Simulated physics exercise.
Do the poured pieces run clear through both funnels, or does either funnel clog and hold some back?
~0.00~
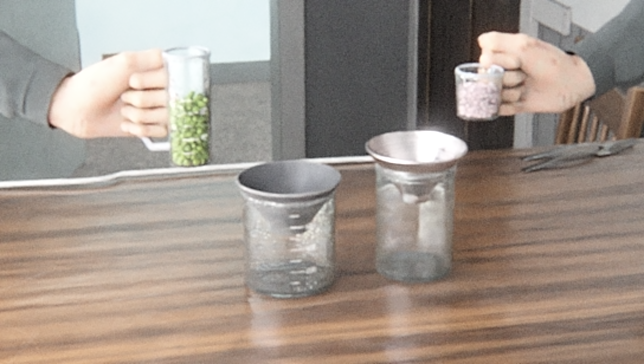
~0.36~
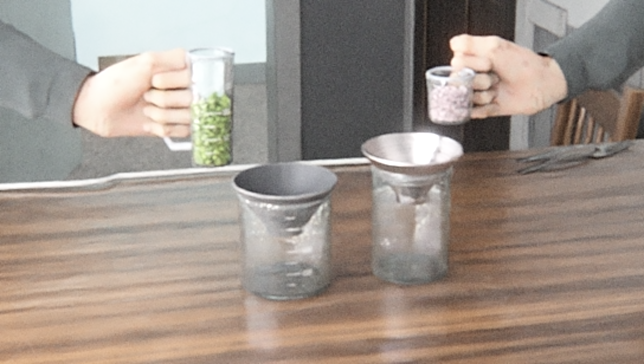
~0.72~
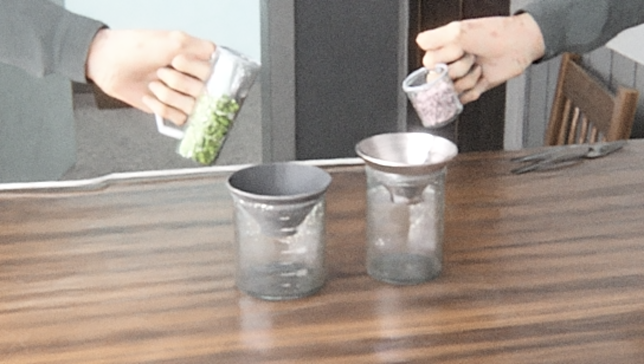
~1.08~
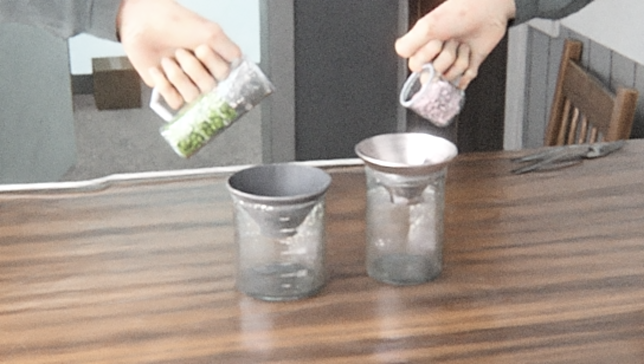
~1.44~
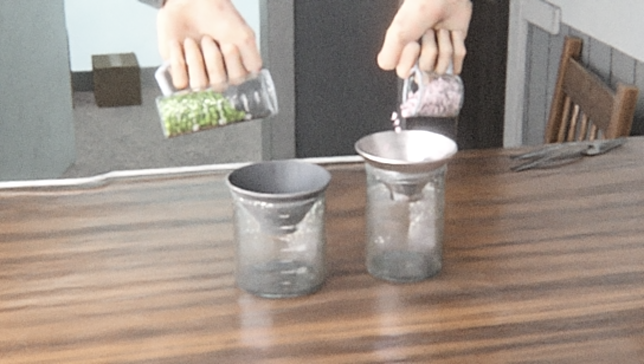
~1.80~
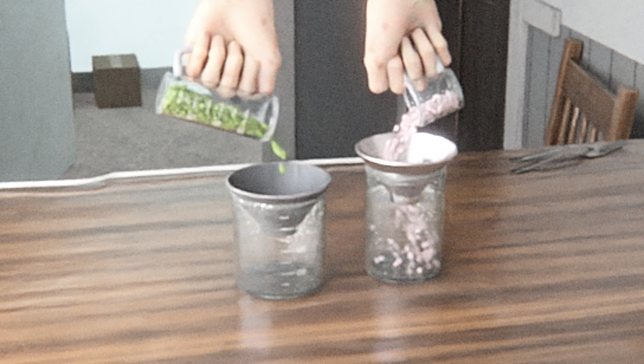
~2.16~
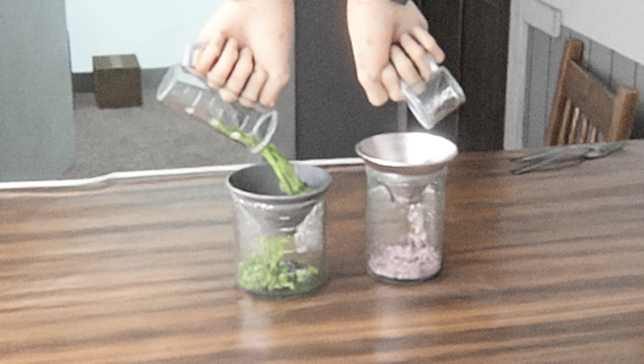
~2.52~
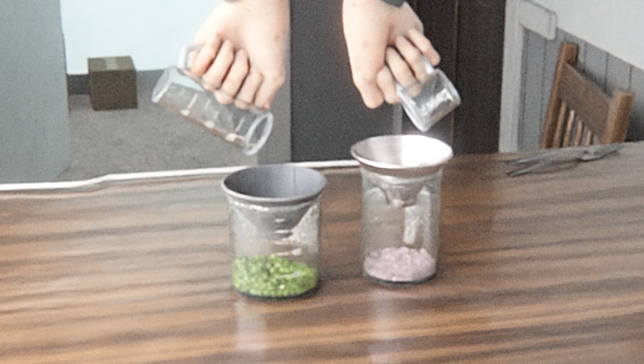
Both funnels run clear. The green pieces end up in the left jar and the pink ones in the right jar.
